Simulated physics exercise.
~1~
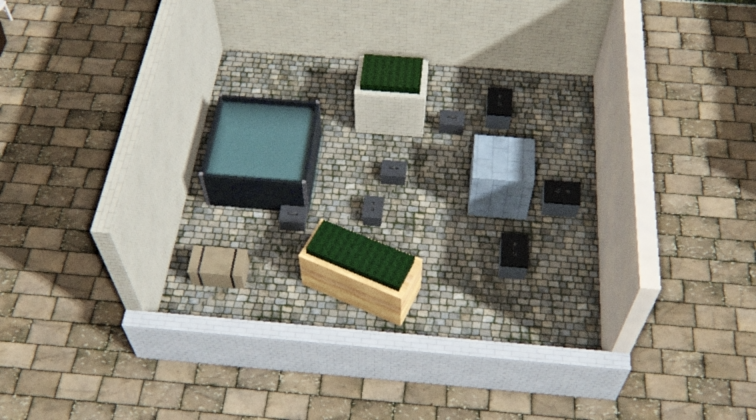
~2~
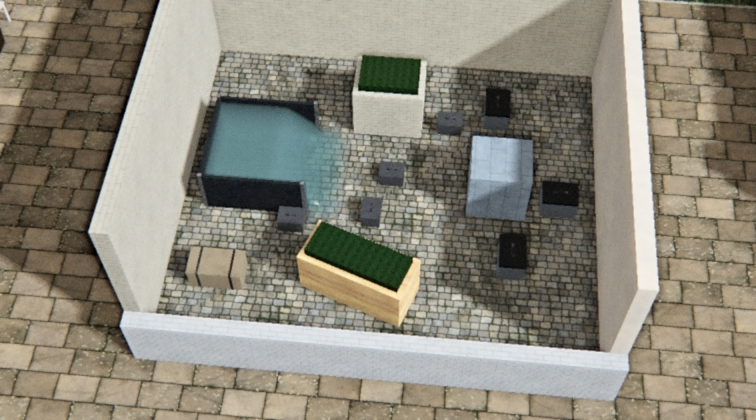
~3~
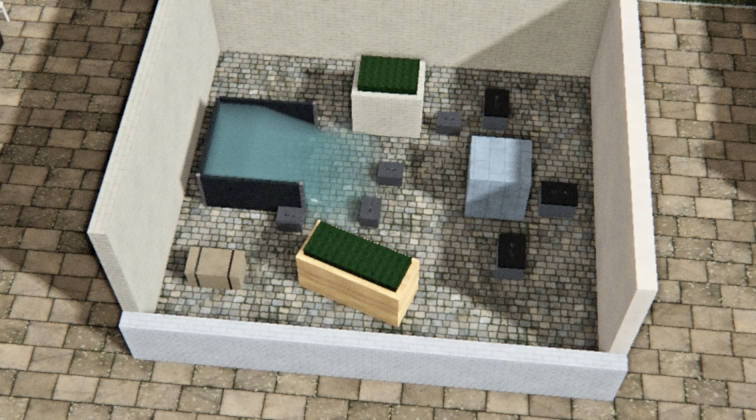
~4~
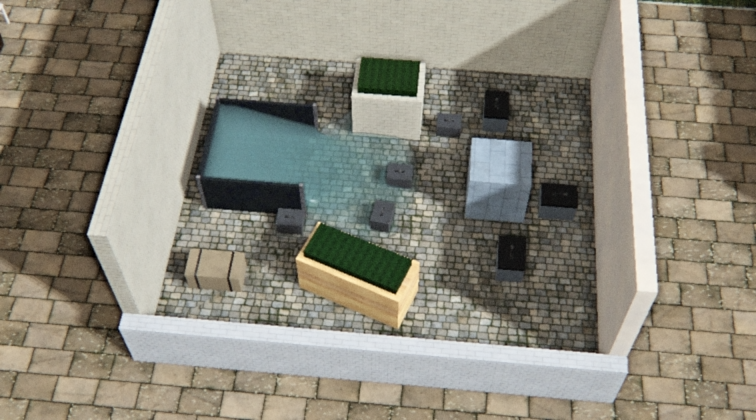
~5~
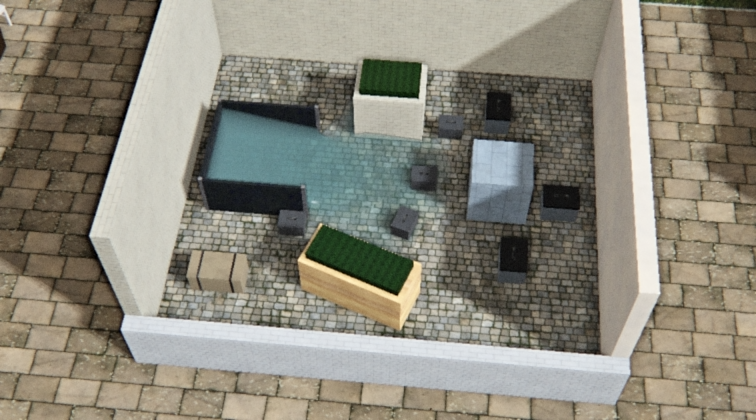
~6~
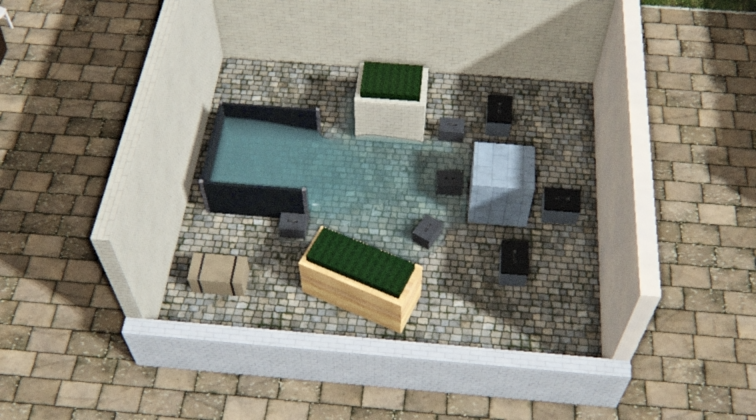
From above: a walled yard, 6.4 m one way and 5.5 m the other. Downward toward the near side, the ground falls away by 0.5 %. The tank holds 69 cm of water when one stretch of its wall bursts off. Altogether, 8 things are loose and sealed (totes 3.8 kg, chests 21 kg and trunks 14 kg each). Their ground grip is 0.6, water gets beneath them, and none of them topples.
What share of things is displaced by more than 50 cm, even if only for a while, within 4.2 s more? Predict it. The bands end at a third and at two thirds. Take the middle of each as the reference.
From a third up to two thirds.
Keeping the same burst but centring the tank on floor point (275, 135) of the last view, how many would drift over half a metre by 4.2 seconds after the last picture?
That gives 2 of them.
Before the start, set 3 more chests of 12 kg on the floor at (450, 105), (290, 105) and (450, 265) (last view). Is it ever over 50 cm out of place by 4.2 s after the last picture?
Check, in order - not exceeded, not exceeded, exceeded.
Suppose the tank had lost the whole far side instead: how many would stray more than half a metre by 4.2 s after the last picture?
Then the count would be 1.
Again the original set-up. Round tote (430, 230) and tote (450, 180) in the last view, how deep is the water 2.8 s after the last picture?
20 and 12 cm.
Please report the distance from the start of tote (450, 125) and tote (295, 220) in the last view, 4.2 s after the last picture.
40 cm and 0 cm.
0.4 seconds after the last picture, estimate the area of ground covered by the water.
Close to 11.0 m2, I'd say.
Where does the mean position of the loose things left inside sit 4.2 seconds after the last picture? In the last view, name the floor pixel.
The centre sits near (453, 201).
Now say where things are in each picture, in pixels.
A tote at (394, 168) rests on the ground; a tote at (373, 207), on the bottom; water covers 2.2 m2; 0 of 8 have shifted, in the first picture.
A tote at (392, 169) rests on the ground; a tote at (371, 208), on the bottom; 3.1 m2 under water; 0 of 8 have shifted, in the second picture.
A tote at (391, 169) rests on the ground; a tote at (371, 208) rests on the ground; water covers 4.3 m2; 0 of 8 have shifted, in the third picture.
A tote at (400, 172), on the bottom, 14 cm from its start; a tote at (383, 212) rests on the ground, 19 cm from its start; 5.3 m2 under water; 2 of 8 have shifted, in the fourth picture.
A tote at (424, 174) rests on the ground, 49 cm from its start; a tote at (405, 219) rests on the ground, 52 cm from its start; water covers 6.6 m2; 2 of 8 have shifted, in the fifth picture.
A tote at (450, 178) rests on the ground, 88 cm from its start; a tote at (428, 228) rests on the ground, 86 cm from its start; 8.1 m2 under water; 2 of 8 have shifted, in the sixth picture.
Then, 0.4 s after the last picture 2 of 8 are over 50 cm from their spots; 1 afloat.
Then, 1.5 s after the last picture 3 of 8 are over 50 cm from their spots; 2 afloat.
Then, 2.8 s after the last picture 4 of 8 are over 50 cm from their spots; 4 afloat.
Then, 4.2 s after the last picture 3 of 8 are over 50 cm from their spots, and 4 have been at some point; 4 afloat.
